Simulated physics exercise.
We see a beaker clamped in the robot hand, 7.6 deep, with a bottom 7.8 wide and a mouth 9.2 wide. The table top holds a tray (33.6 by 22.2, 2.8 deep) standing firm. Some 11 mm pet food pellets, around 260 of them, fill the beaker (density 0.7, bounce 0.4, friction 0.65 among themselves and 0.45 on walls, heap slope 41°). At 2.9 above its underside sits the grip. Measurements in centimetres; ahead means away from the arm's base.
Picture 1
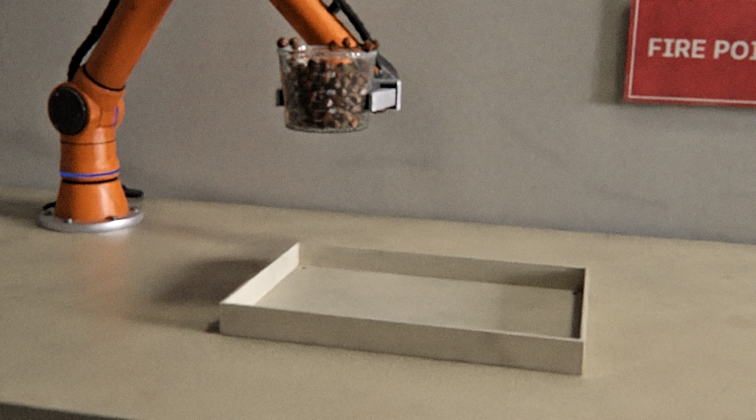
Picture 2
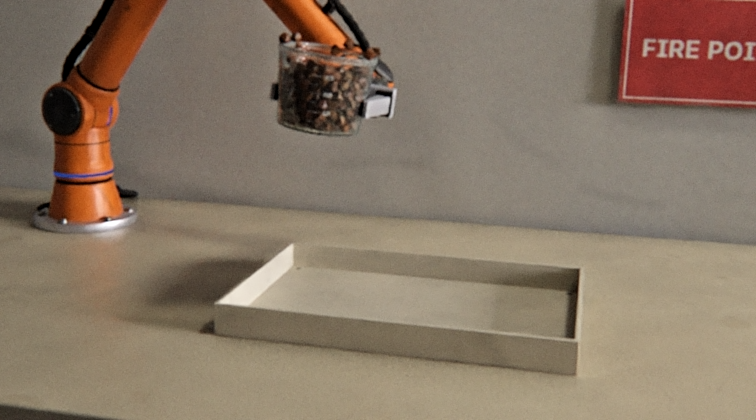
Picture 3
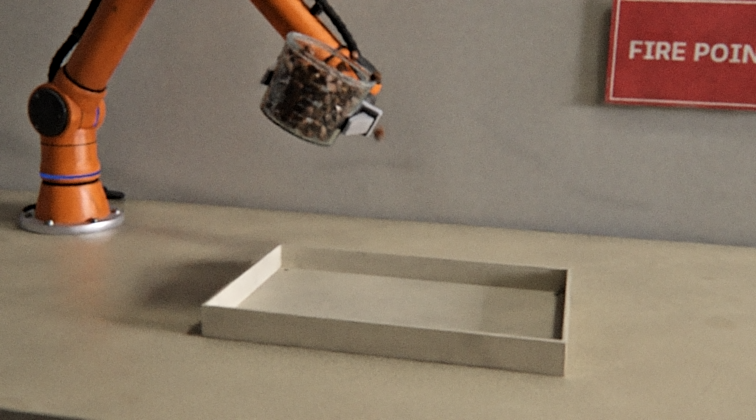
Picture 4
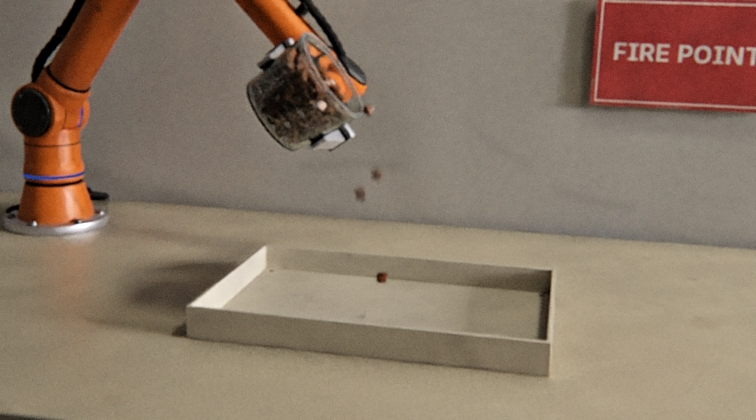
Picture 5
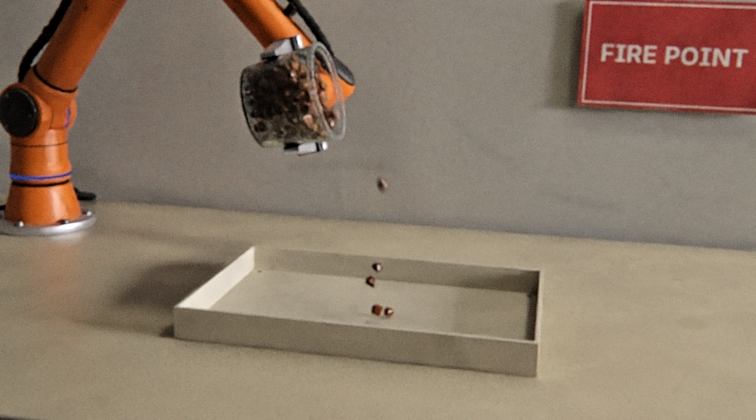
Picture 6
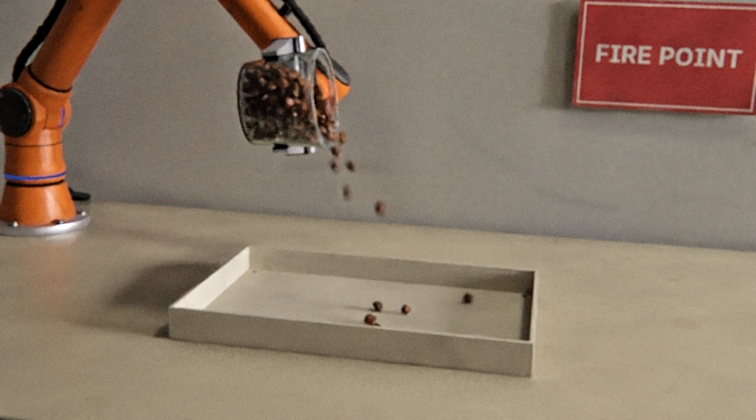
Orange robot arm tilting a clear beaker of small brown pieces to the right, a few dropping into a shallow tray below.
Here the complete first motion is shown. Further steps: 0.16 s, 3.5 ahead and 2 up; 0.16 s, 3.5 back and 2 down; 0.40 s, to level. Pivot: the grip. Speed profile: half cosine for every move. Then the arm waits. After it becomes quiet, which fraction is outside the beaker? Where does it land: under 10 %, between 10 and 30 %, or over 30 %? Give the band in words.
It falls in the band over 30 %.
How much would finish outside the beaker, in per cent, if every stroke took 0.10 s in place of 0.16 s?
About 95 per cent, then.
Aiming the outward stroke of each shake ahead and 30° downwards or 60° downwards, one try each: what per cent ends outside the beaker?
It comes to around 30 per cent on the first try and around 20 per cent on the second.
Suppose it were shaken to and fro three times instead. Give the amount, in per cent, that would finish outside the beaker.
Roughly 80 in a hundred.
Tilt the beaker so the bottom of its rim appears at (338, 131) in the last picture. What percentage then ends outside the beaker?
Some 20 per cent.
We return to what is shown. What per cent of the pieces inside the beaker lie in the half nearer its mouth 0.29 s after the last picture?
Roughly 75 %.
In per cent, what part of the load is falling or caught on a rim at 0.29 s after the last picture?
Some 22 percent.
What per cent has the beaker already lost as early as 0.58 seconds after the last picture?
Share gone by then: Near 50 %.
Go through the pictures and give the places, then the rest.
In the first frame, beaker middle at (327, 90), level; upper third of the load around (330, 73), from x 280 to 375, top at y 40; 260 in the beaker.
In the second frame, beaker middle at (323, 91), tilted 8° forward; upper third of the load around (322, 73), from x 285 to 375, top at y 35.
In the third frame, beaker middle at (314, 93), tilted 29° forward; upper third of the load around (309, 76), from x 270 to 380, top at y 45; 259 in the beaker, 1 in flight or on a rim.
In the fourth frame, beaker middle at (302, 97), tilted 54° forward; upper third of the load around (296, 79), from x 260 to 380, top at y 50; 256 in the beaker, 1 in the tray, 3 in flight or on a rim.
In the fifth frame, beaker middle at (291, 100), tilted 75° forward; upper third of the load around (287, 81), from x 250 to 390, top at y 60; 255 in the beaker, 4 in the tray, 1 in flight or on a rim.
In the sixth frame, beaker middle at (287, 101), tilted 83° forward; upper third of the load around (278, 85), from x 250 to 470, top at y 70; 249 in the beaker, 5 in the tray, 6 in flight or on a rim.
Then, 0.29 s later, tilted 83° forward, highest piece 23 above the table; 183 in the beaker, 21 in the tray, 56 in flight or on a rim.
Then, 0.58 s later, tilted 24° forward, highest piece 25 above the table; 132 in the beaker, 126 in the tray, 2 in flight or on a rim.
Then, 0.92 s later, level, highest piece 25 above the table; 131 in the beaker, 129 in the tray.
Then, 1.97 s later, level, highest piece 25 above the table; 131 in the beaker, 129 in the tray.
At rest, 131 in the beaker, 129 in the tray. That is 50 % outside the beaker.
